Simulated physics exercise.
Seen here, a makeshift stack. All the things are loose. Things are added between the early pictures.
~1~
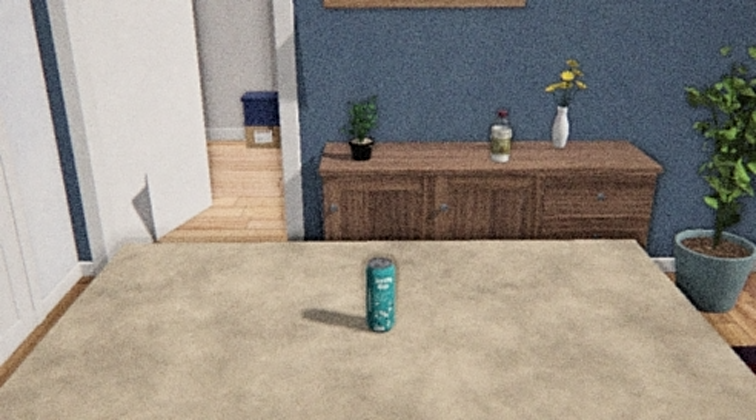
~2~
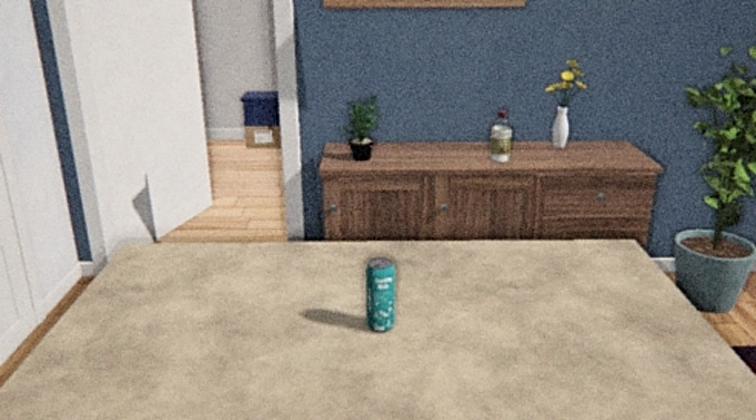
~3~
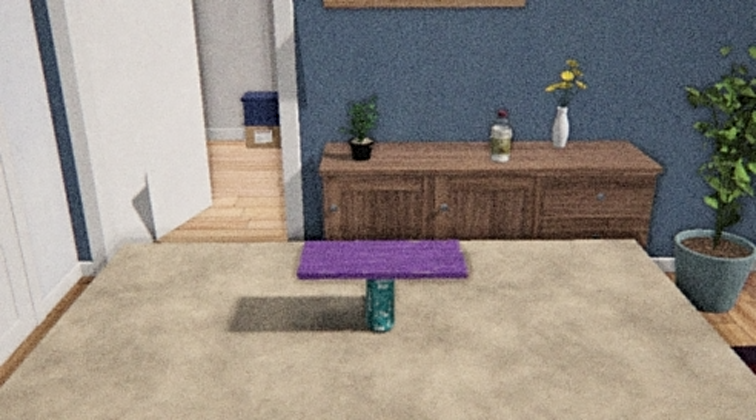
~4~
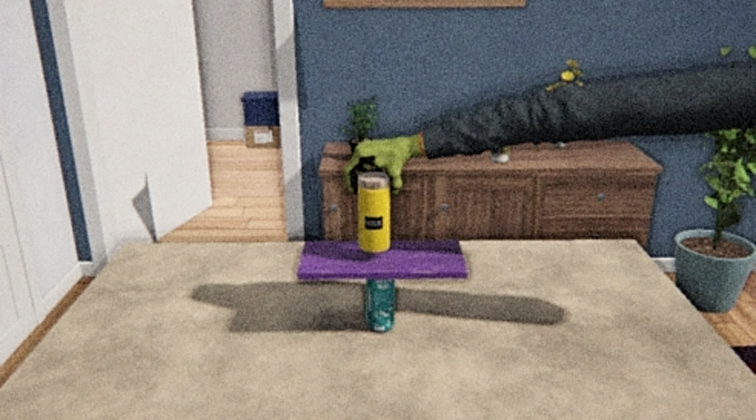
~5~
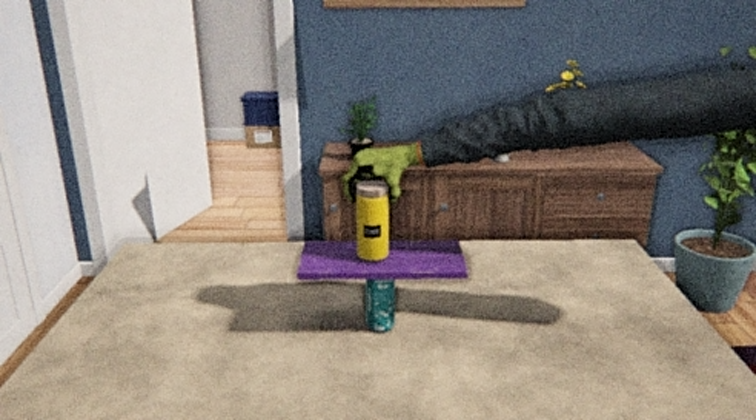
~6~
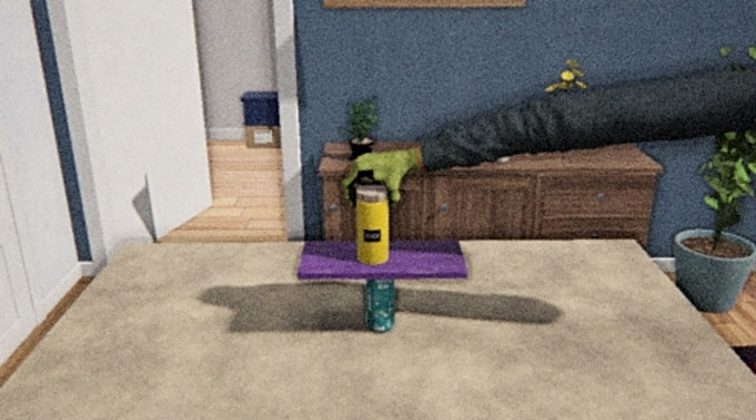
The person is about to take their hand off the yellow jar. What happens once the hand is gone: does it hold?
As it turns out, it keeps its balance.
Then, 0.20 s later than the last frame, all is still.
Then, 0.40 s later than the last frame, yellow jar resting near (372, 225).
When it is over, all 3 as before. End places, in pixels of the last picture, yellow jar near (372, 225). The stack holds.
